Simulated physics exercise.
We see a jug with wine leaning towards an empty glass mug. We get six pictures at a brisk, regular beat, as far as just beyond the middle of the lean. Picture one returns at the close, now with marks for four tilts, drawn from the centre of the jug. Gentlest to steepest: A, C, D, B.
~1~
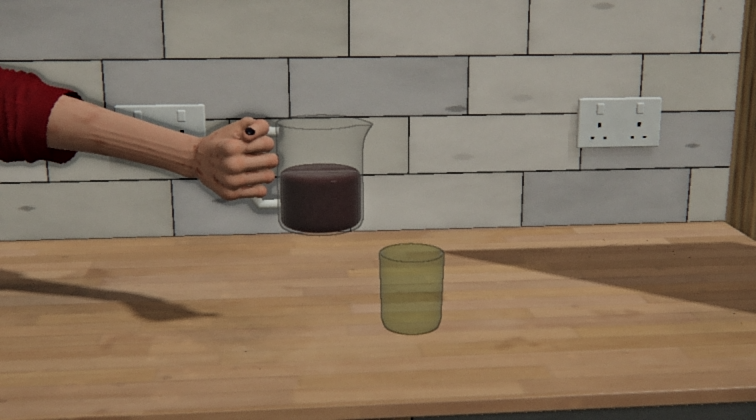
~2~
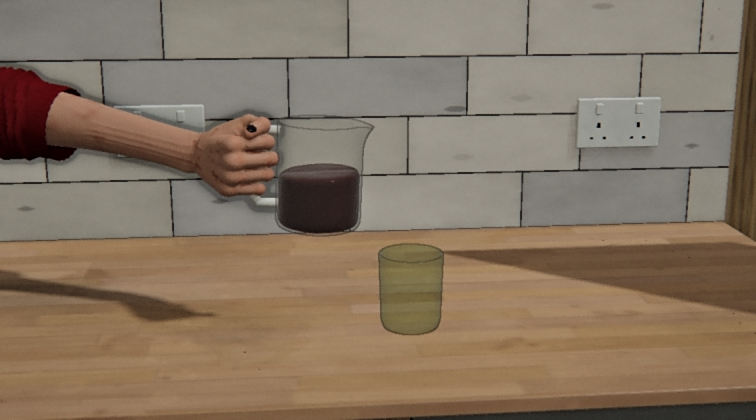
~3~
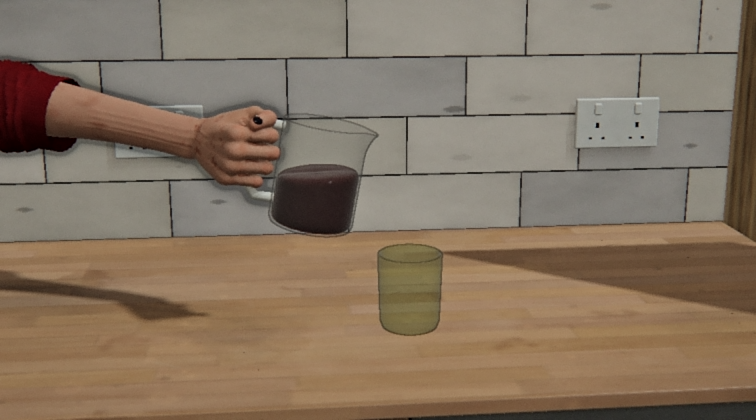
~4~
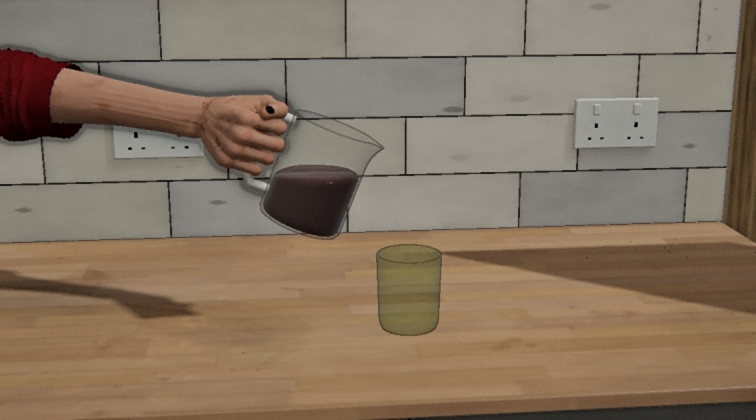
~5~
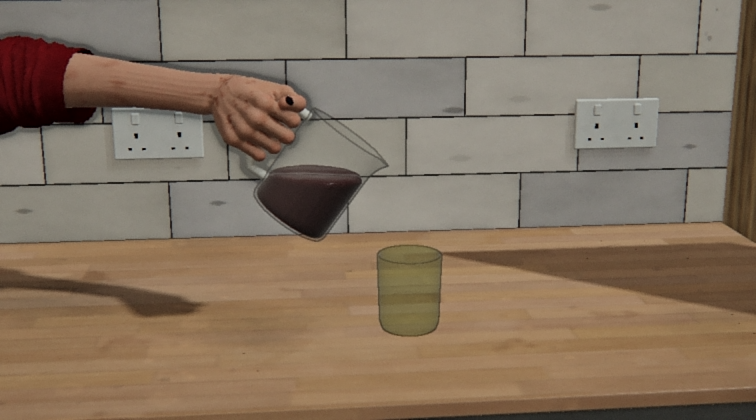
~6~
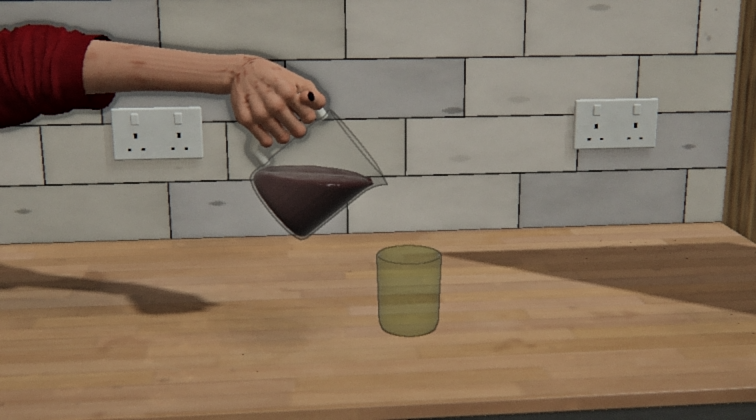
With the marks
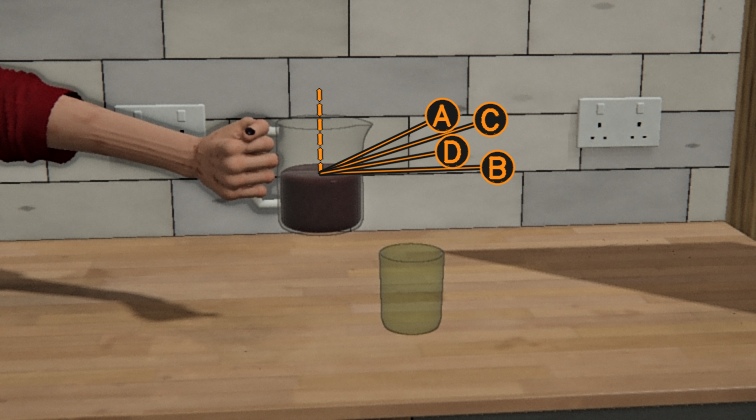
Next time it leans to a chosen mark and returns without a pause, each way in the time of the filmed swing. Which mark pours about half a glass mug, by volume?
The answer is tilt C.
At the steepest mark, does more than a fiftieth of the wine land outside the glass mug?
Yes, it does.
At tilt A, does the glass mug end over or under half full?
Under.
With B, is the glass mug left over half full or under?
Over half.
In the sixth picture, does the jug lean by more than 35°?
Yes, it does.
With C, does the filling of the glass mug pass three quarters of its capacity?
No, it does not.
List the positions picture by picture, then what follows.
The first picture shows upright, lip at (371, 124); rim of the glass mug round (412, 252); nothing has left yet.
The second picture shows tipped about 3°, lip at (372, 126); nothing has left yet.
The third picture shows tipped about 10°, lip at (377, 134); nothing has left yet.
The fourth picture shows tipped about 22°, lip at (383, 147); nothing has left yet.
The fifth picture shows tipped about 36°, lip at (387, 164); nothing has left yet.
The sixth picture shows tipped about 52°, lip at (387, 183); nothing has left yet.
In orange, A at (426, 123); B at (480, 167); C at (474, 124); D at (435, 153).
With A, the glass mug ends with about 31 % of what it can hold.
With B, the glass mug ends with about 83 % of what it can hold; 11 % of the wine is spilt.
With C, the glass mug ends with about 53 % of what it can hold.
With D, the glass mug ends with about 71 % of what it can hold; 4 % of the wine is spilt.
